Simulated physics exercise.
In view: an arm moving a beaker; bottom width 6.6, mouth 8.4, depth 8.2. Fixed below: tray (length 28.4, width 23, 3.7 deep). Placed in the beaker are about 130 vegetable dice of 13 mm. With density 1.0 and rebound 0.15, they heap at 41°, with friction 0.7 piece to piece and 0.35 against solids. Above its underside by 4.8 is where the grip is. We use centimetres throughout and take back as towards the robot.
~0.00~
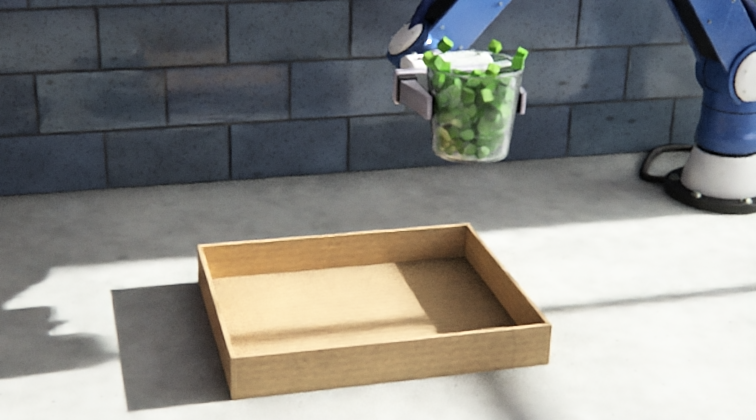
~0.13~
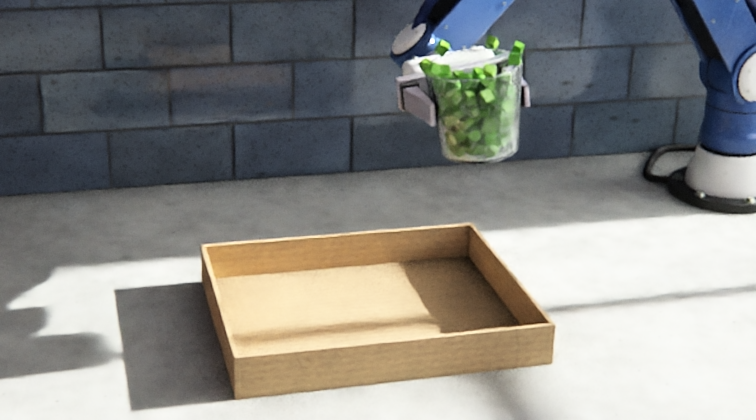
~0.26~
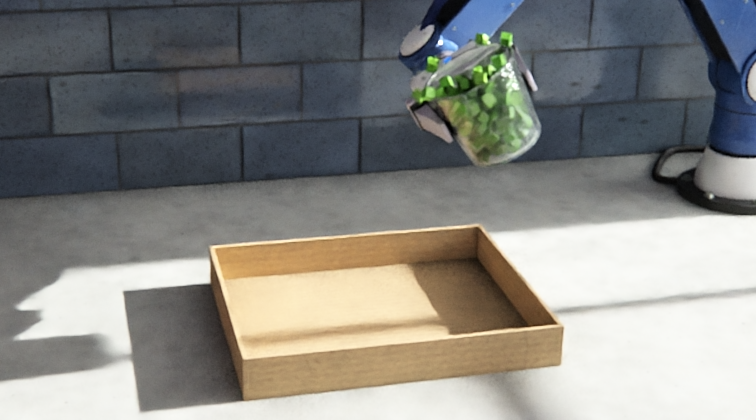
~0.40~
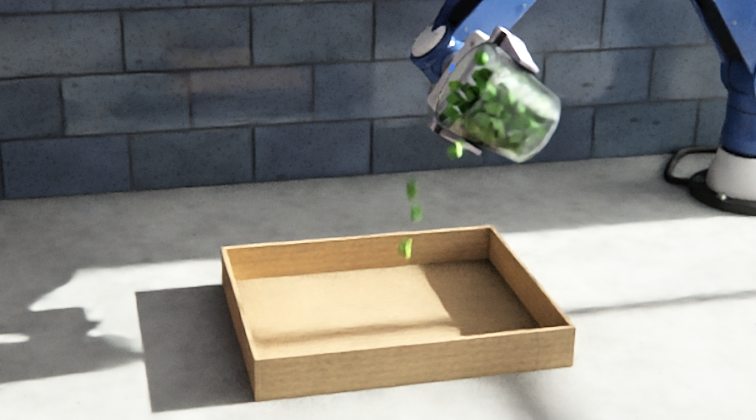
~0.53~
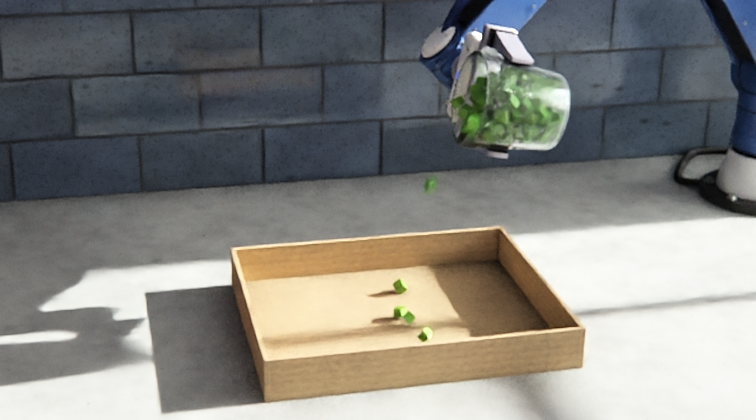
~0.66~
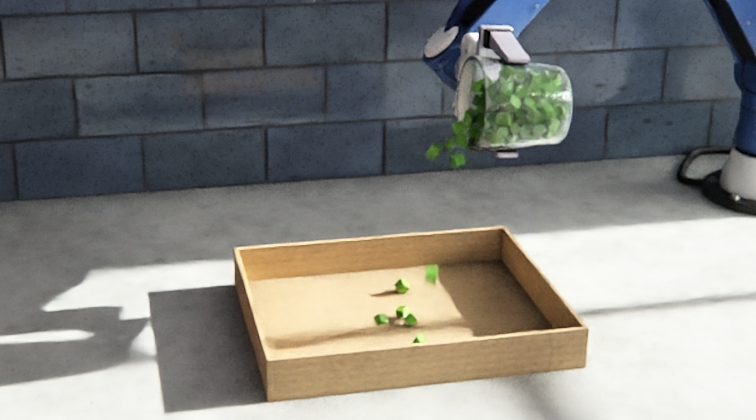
A blue robot arm tipped a clear beaker full of green vegetable dice leftward onto its side above a shallow wooden tray, and a few pieces tumbled out, some landing in the tray.
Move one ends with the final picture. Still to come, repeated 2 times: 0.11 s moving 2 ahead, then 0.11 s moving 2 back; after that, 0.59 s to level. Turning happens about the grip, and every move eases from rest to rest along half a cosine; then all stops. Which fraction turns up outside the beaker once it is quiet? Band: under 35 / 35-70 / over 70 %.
35-70 %.
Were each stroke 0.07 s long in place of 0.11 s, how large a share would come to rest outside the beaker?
Around 75 percent.
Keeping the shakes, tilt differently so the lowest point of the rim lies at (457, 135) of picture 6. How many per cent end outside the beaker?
My estimate is some 20 per cent.
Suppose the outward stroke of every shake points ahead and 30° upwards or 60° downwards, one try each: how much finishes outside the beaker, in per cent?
Result: Approx. 55 % and 20 %, one try each.
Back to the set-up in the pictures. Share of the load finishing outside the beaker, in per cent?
55 per cent, give or take.
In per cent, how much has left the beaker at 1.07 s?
Share out so far: Close to 45 %.
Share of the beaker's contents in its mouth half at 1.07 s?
Roughly 75 %.
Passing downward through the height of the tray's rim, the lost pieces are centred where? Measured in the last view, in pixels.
About at (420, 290).
By 1.07 s, tilted 86° forward, highest piece 22 above the table; 73 in the beaker, 45 in the tray, 11 in flight or on a rim.
By 1.48 s, tilted 23° forward, highest piece 24 above the table; 73 in the tray, 56 in the beaker.
By 1.89 s, level, highest piece 24 above the table; 73 in the tray, 56 in the beaker.
By 2.94 s, level, highest piece 24 above the table; 73 in the tray, 56 in the beaker.
Final count, 73 in the tray, 56 in the beaker. That is 57 % outside the beaker.
